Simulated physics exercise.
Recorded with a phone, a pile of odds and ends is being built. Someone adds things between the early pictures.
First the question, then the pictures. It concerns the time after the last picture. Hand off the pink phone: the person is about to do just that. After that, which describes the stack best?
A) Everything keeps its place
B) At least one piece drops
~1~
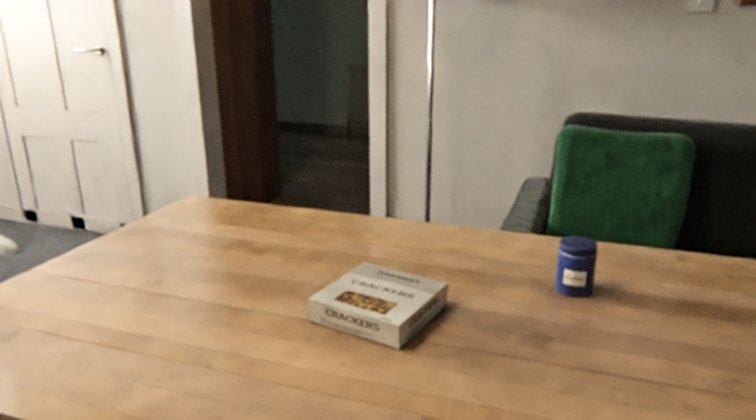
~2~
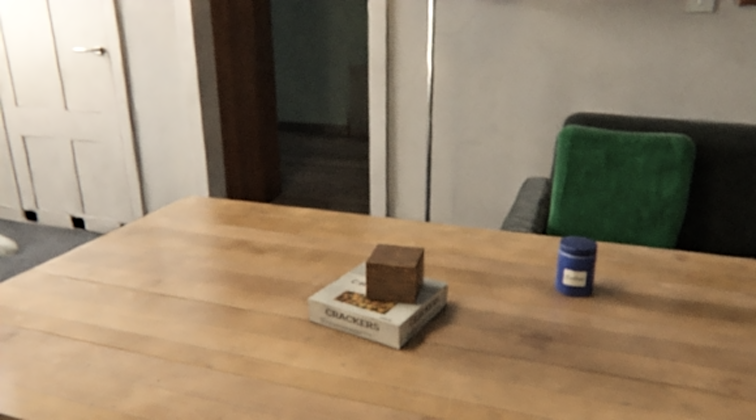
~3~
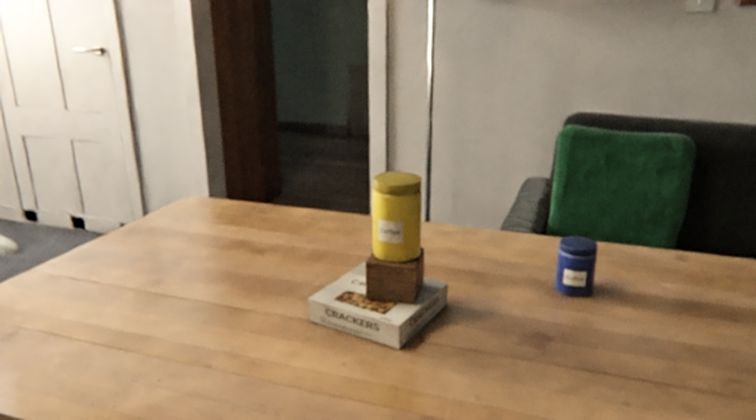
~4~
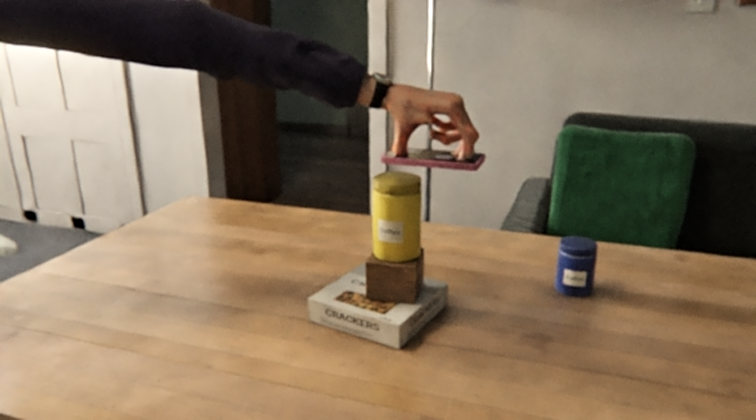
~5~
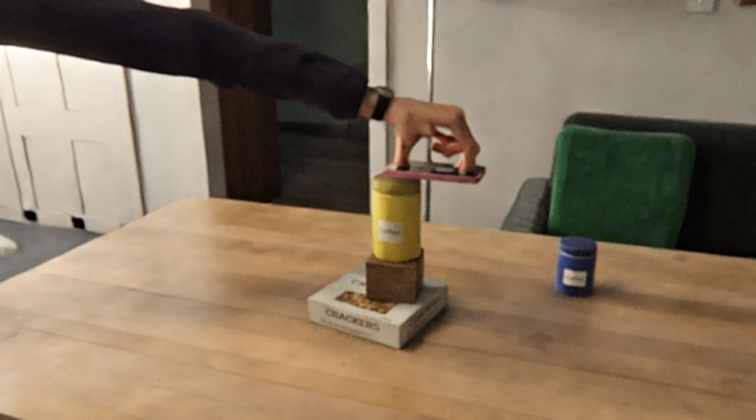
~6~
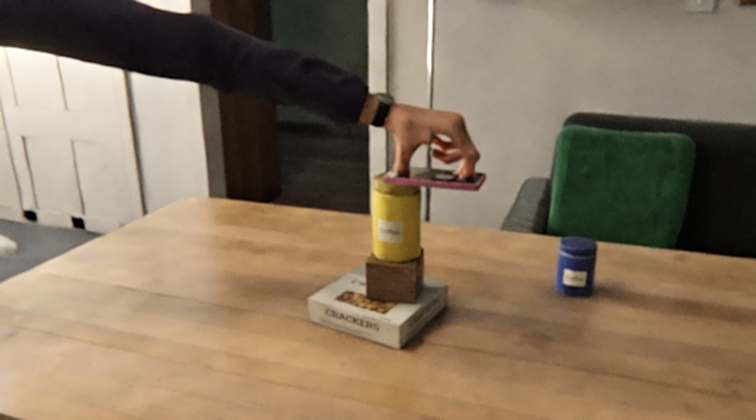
Answer: B.
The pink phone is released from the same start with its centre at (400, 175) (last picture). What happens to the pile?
The pile remains standing.
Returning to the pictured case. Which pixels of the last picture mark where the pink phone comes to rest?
It finishes at about (502, 318).
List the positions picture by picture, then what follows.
The last thing is not in view yet, in the first picture.
The last thing is not in view yet, in the second picture.
The last thing is not in view yet; brown block (396, 273), in the third picture.
On its way; pink phone (433, 158); yellow jar (397, 216), in the fourth picture.
On its way; pink phone (435, 171); brown block (396, 273), in the fifth picture.
In place under the hand; pink phone (435, 178); yellow jar (397, 216), in the sixth picture.
Then, 0.40 s on from there, pink phone now fallen.
Then, 0.50 s on from there, things are still on the move.
In the end, fallen, pink phone; the other 4 unmoved. At the end, from the last picture's camera, pink phone near (502, 318). The pile loses its balance.
